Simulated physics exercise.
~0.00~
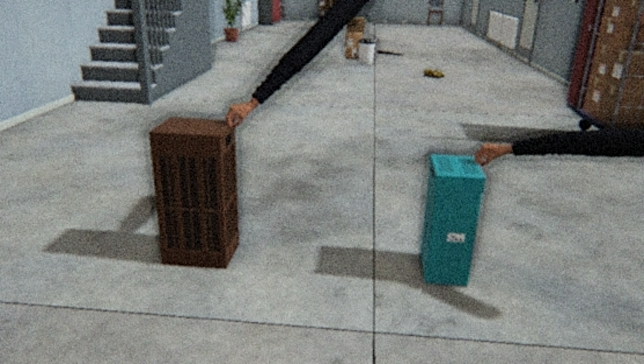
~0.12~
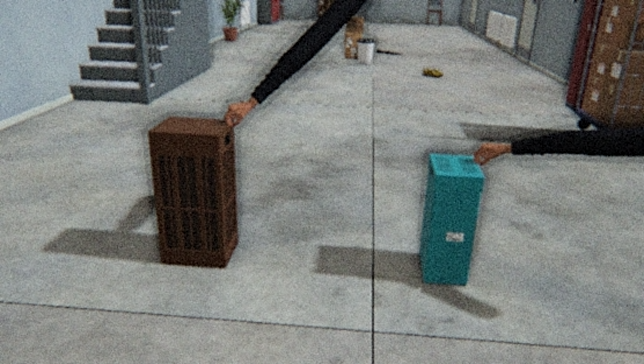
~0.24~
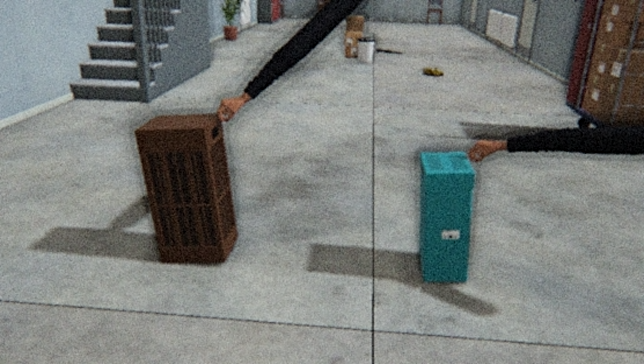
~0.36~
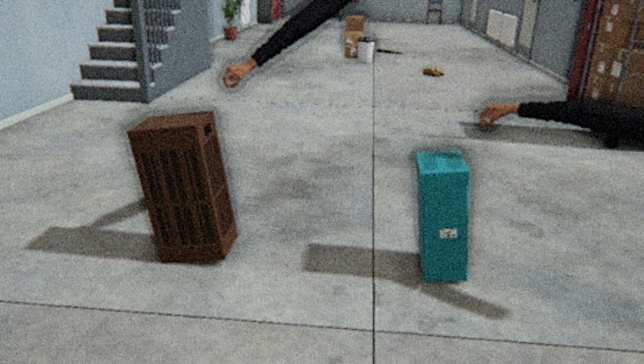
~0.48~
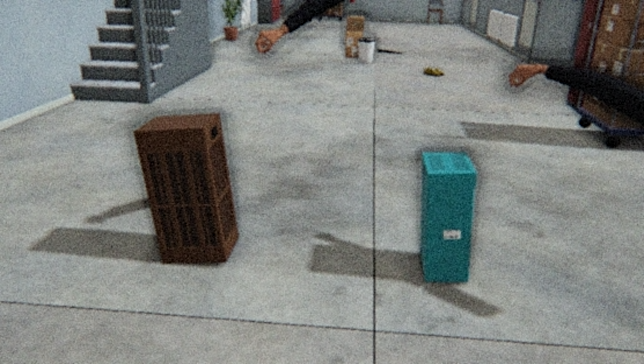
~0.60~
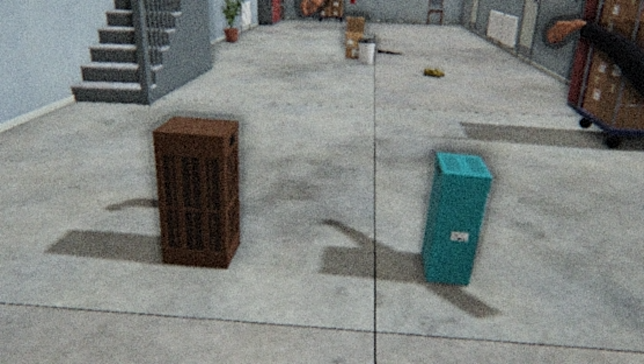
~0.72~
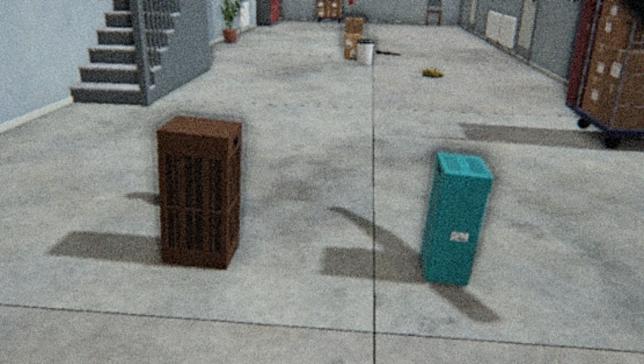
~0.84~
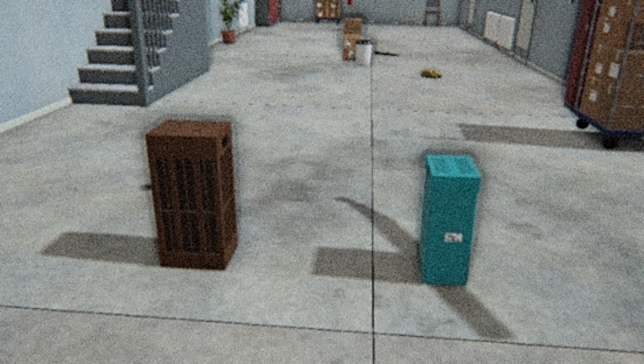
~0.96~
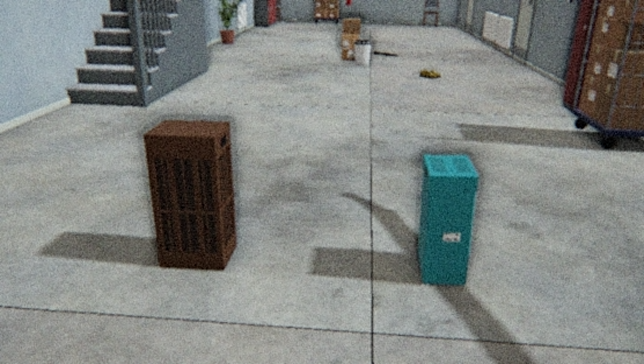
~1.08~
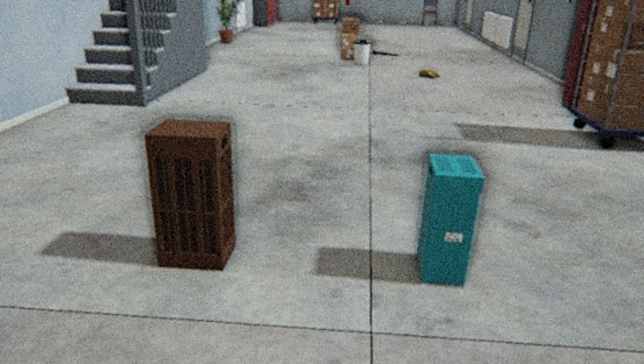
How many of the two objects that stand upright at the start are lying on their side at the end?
None of them are; the brown crate and the turquoise tote are both standing upright at the end.
To begin with, a tall brown crate and a slimmer turquoise tote stand upright on a concrete floor, each with a hand at its top, in a large room with stairs on the left. The hands tip them slightly, and the brown crate leans a little to the left. Both hands then let go and draw back out of view. The crate rocks back to the right, and the tote sways slightly too, before both make another small swing to the left. They settle, and at the end both stand upright on their bases.
